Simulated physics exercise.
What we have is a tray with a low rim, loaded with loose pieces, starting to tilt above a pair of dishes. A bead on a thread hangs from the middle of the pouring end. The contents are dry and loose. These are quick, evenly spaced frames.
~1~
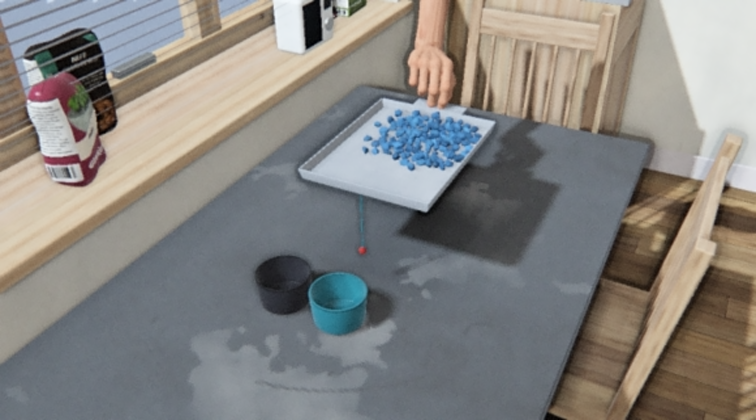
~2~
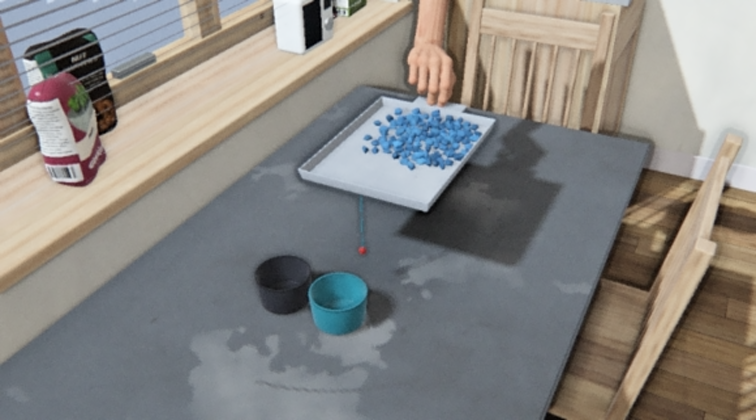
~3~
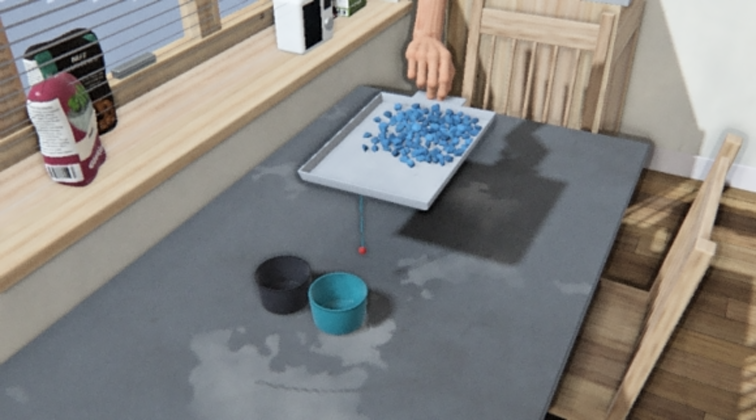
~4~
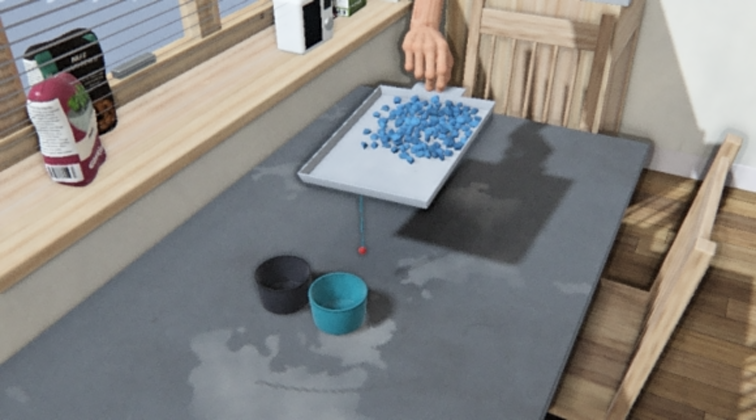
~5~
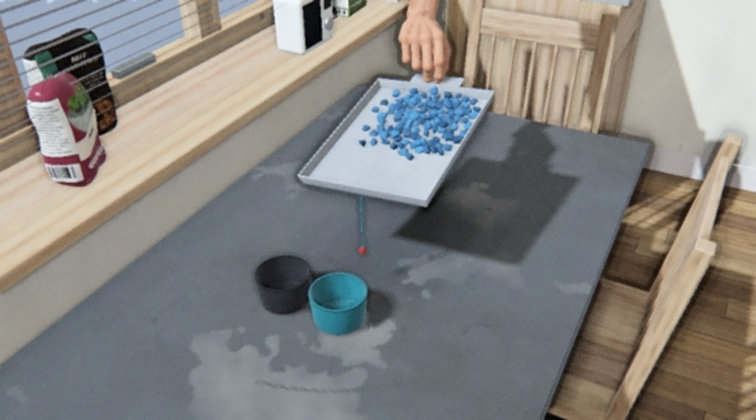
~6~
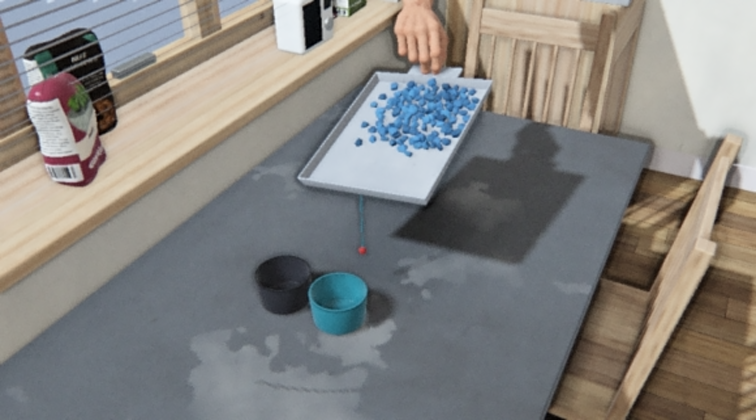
A hand slowly raised the far end of a white tray of small blue stones, tilting it toward the black and teal dishes on the gray table, while the stones stayed bunched near the hand.
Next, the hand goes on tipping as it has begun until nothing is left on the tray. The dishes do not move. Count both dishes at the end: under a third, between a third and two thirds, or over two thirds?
In the dishes lies less than a third of it.
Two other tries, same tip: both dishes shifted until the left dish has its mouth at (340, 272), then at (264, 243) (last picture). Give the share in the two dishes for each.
About 20 and 60 per cent.
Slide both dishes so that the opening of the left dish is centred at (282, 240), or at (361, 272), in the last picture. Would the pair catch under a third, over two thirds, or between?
At the first place in the middle band, at the second less than a third.
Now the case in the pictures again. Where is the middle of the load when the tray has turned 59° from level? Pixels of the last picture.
At about (326, 175).
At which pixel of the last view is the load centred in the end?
Close to (314, 278).
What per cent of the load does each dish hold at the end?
Left dish: 10 %, right dish: 0 %.
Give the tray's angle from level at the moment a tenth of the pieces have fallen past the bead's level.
Roughly 65°.
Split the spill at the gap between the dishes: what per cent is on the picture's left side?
About 40 per cent.
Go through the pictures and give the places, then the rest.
Corners of the pouring end at (302, 169) and (427, 202), level; middle of the load at (424, 139), aquarium stones; left dish at (269, 300); right dish at (324, 320); bead on its thread at (363, 251), in the first picture.
Corners of the pouring end at (302, 169) and (426, 201), level; middle of the load at (424, 138), in the second picture.
Corners of the pouring end at (302, 170) and (426, 200), tipped barely, lowest at the left corner; middle of the load at (424, 134), in the third picture.
Corners of the pouring end at (301, 172) and (425, 199), tipped a little, lowest at the left corner; middle of the load at (423, 128), in the fourth picture.
Corners of the pouring end at (301, 174) and (424, 197), tipped a little, lowest at the left corner; middle of the load at (422, 121), in the fifth picture.
Corners of the pouring end at (301, 176) and (423, 196), tipped clearly, lowest at the left corner; middle of the load at (421, 115); left dish at (269, 300); right dish at (324, 320), in the sixth picture.
Soon after the last picture, tray tipped steeply; most on the tray; a small part in the air.
A little later, tray tipped right over; about a third on the tray; a stray few in the right dish; a small part in the left dish; about half outside both; a stray few in the air.
Later still, tray tipped past a quarter turn; a small part in the right dish; a small part in the left dish; most outside both.
At rest, tray tipped past a quarter turn; a small part in the right dish; a small part in the left dish; most outside both.
